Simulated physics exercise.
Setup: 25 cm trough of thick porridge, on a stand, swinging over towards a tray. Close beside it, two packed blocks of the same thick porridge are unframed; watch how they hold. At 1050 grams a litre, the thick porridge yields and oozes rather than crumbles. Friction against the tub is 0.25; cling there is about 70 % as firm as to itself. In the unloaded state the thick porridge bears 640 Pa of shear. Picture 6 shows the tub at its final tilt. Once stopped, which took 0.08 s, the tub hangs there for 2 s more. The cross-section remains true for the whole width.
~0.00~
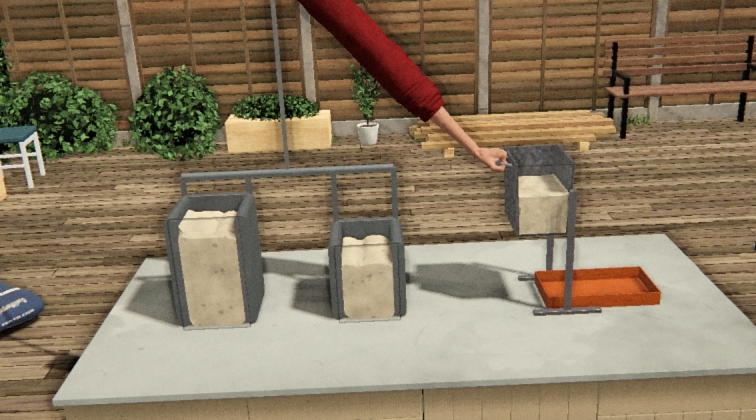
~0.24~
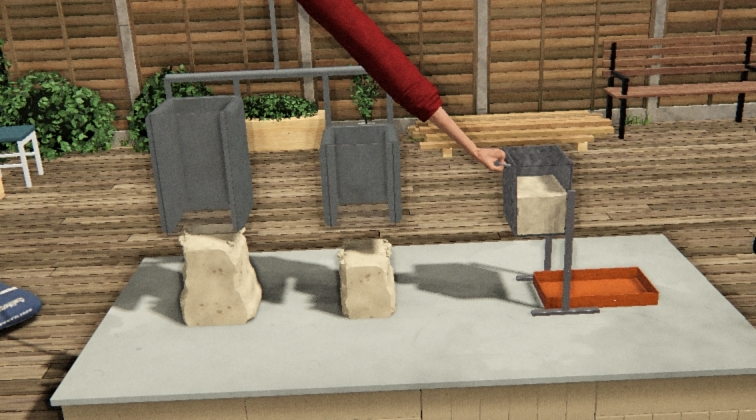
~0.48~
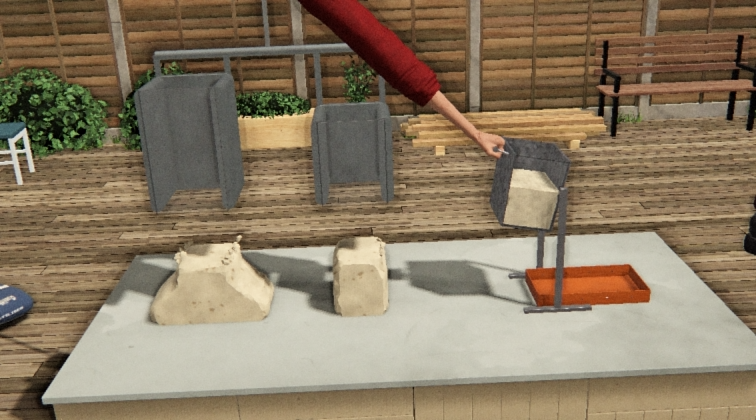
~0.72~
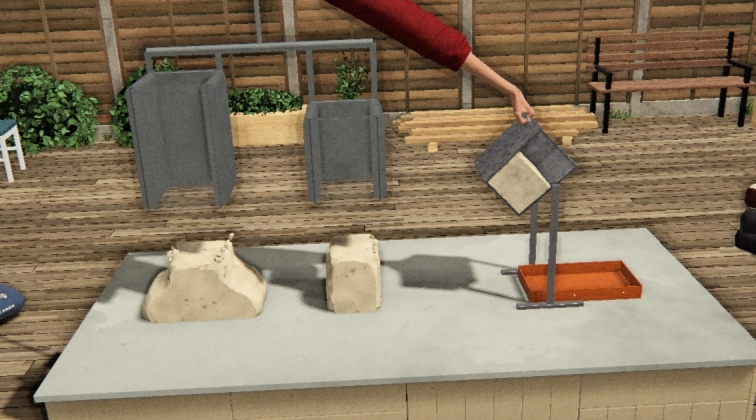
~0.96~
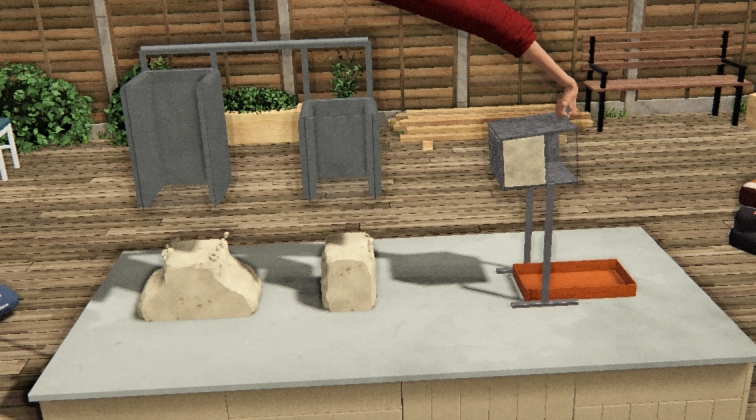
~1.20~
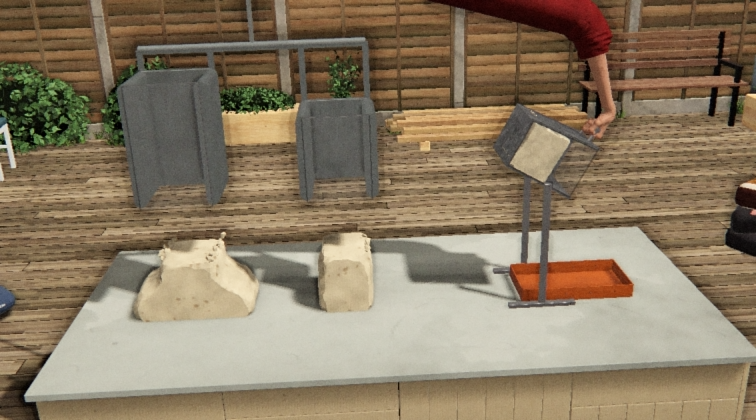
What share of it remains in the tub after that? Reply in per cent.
0 %.
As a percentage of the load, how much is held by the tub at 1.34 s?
The tub holds around 100 % of the load then.
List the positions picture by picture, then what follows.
In the first picture, handle-side rim at (519, 166), tilt 0 degrees; highest point of the thick porridge at (538, 196); test blocks 36 cm, 23 cm high (left to right).
In the second picture, handle-side rim at (517, 166), tilt 0 degrees; highest point of the thick porridge at (537, 196); test blocks 31 cm, 23 cm high (left to right).
In the third picture, handle-side rim at (516, 155), tilt 10 degrees; highest point of the thick porridge at (514, 187); test blocks 23 cm, 23 cm high (left to right).
In the fourth picture, handle-side rim at (542, 130), tilt 47 degrees; highest point of the thick porridge at (516, 155); test blocks 23 cm, 22 cm high (left to right).
In the fifth picture, handle-side rim at (577, 130), tilt 86 degrees; highest point of the thick porridge at (541, 136); test blocks 23 cm, 22 cm high (left to right).
In the sixth picture, handle-side rim at (598, 151), tilt 118 degrees; highest point of the thick porridge at (536, 125); test blocks 23 cm, 22 cm high (left to right).
By 1.34 s, the tub is at 118 degrees and holds 100 %.
By 1.51 s, the tub is at 118 degrees and holds 81 %.
By 1.68 s, the tub is at 118 degrees and holds 0 %.
By 1.85 s, the tub is at 118 degrees and holds 0 %.
By 3.20 s, at the end, the tub is at 118 degrees and holds 0 %.
